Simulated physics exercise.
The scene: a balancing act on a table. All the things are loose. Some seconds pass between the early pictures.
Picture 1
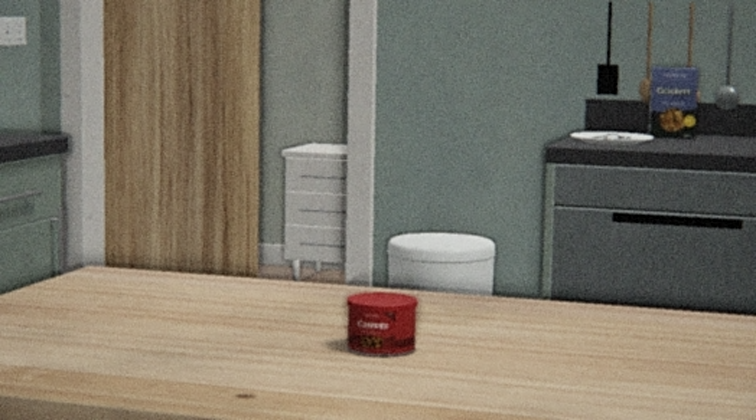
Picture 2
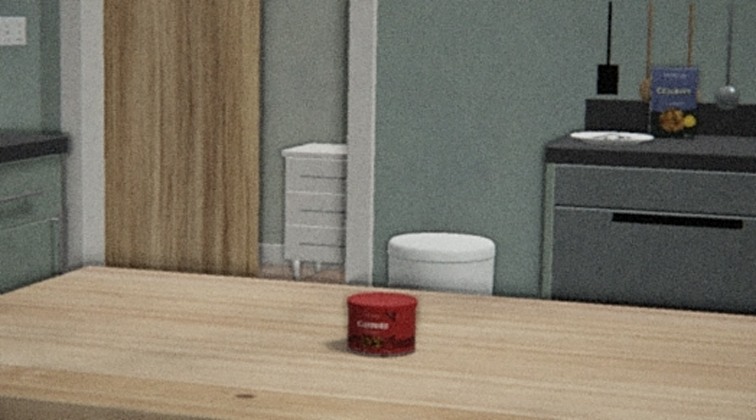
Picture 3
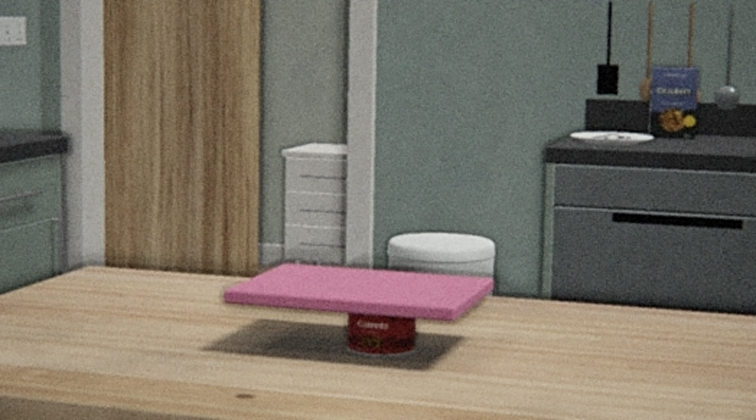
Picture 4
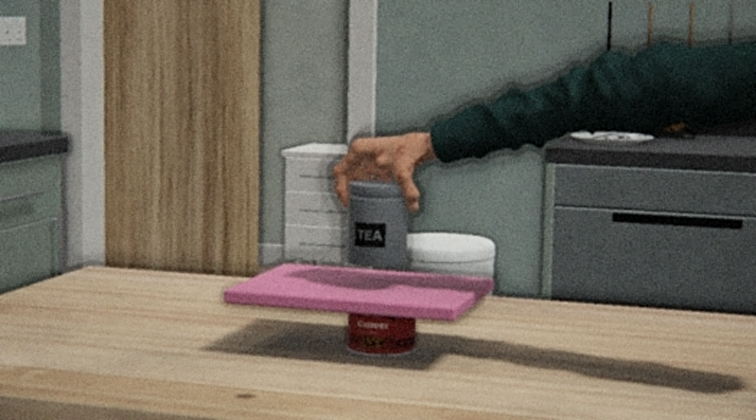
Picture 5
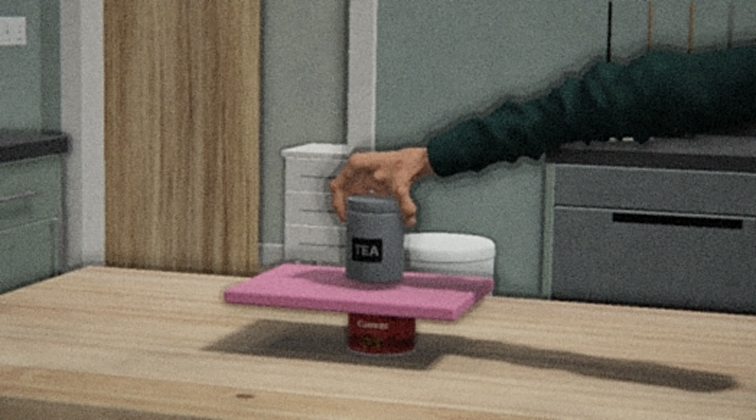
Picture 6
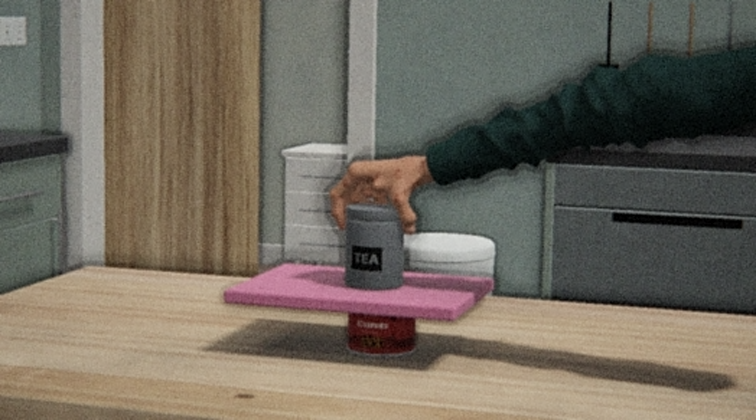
Kitchen table with a red tub, a pink board appearing on top, then a hand lowering a grey tea jar onto it.
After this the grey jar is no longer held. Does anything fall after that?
Outcome: The stack stays up.
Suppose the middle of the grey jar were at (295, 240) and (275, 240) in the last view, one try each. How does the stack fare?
First, it loses its balance; second, it loses its balance.
Then, 0.20 s later than the last frame, all is still.
Then, 0.40 s later than the last frame, grey jar resting near (375, 246).
When it is over, all 3 as before. End places, in pixels of the last picture, grey jar near (375, 246). The stack keeps its balance.
